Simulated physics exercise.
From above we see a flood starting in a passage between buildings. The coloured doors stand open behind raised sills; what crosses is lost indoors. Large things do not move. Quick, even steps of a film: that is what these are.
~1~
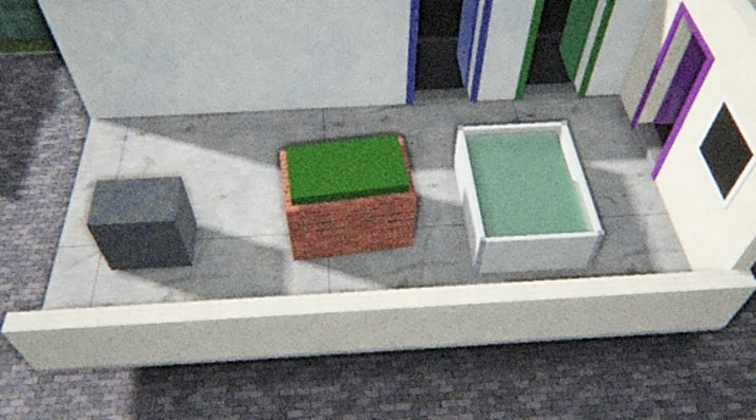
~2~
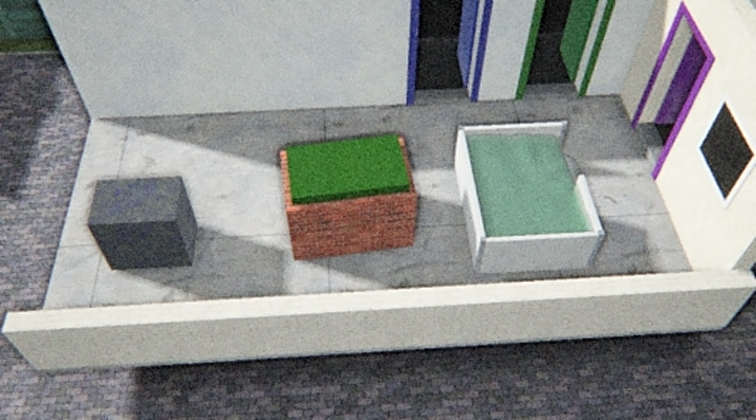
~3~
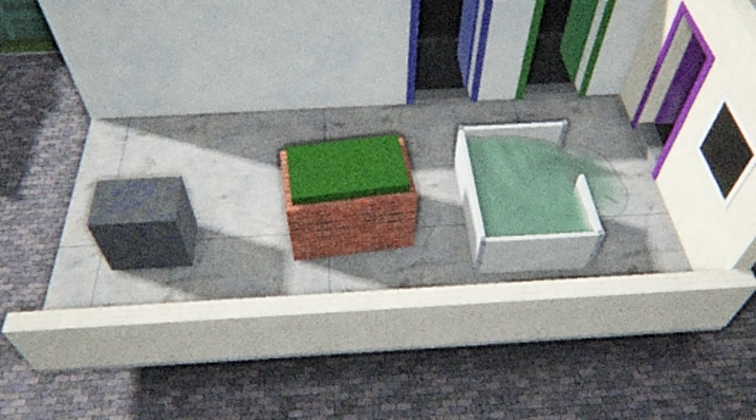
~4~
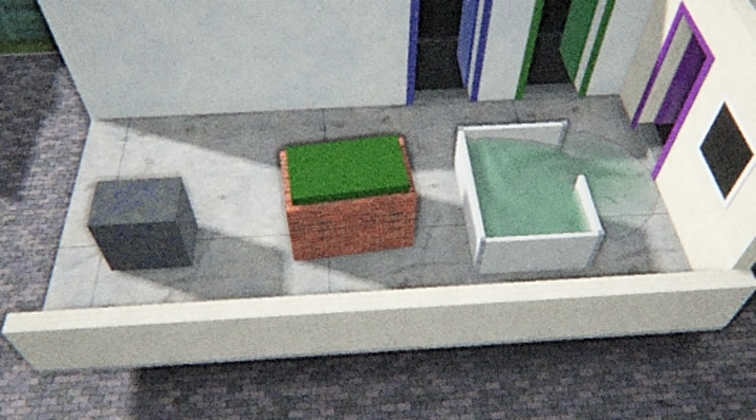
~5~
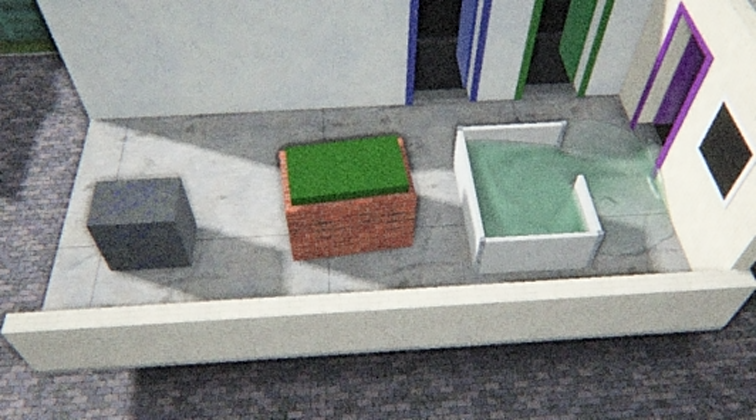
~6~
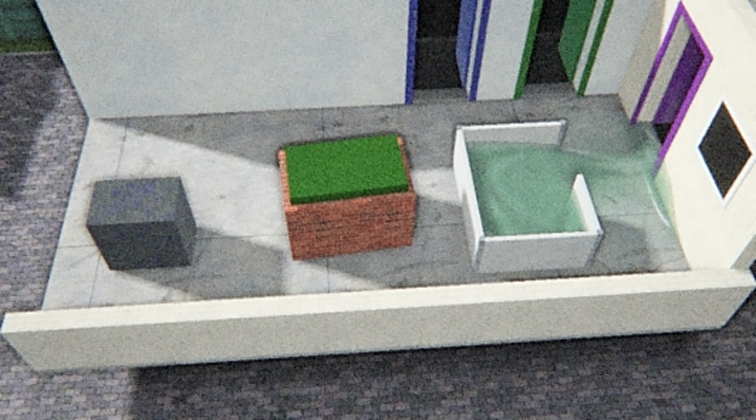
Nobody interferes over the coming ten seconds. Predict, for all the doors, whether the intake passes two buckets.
Purple door: Over two pails. Green door: Over two pails. Blue door: Two pails at most.
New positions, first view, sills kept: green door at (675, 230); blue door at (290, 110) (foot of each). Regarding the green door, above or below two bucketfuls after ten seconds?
Looking at it, the green one overshoots.
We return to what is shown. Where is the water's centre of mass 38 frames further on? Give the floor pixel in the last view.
The water's middle lies around (467, 200).
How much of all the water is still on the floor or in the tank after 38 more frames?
That works out to about 86 percent.
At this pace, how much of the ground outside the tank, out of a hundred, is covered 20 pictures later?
I reckon around 50 %.
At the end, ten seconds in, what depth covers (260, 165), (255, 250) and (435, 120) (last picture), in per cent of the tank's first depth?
Readings in order: Around 4, 4 and 6 %.
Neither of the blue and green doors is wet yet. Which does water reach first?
My pick is the door marked green.
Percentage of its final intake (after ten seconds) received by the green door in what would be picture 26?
Around 40 %.
A moment on, water covers 15 % of the floor; the purple door over two buckets in, the green door wet at the sill, nothing in, the blue door not reached.
Next, water covers 25 % of the floor; the purple door far over two buckets in, the green door under two buckets in, the blue door not reached.
Then, water covers 50 % of the floor; the purple door far over two buckets in, the green door over two buckets in, the blue door wet at the sill, nothing in.
Later, water covers 85 % of the floor; the purple door far over two buckets in, the green door over two buckets in, the blue door wet at the sill, nothing in.
In the end, water covers 95 % of the floor; the purple door far over two buckets in, the green door over two buckets in, the blue door wet at the sill, nothing in.
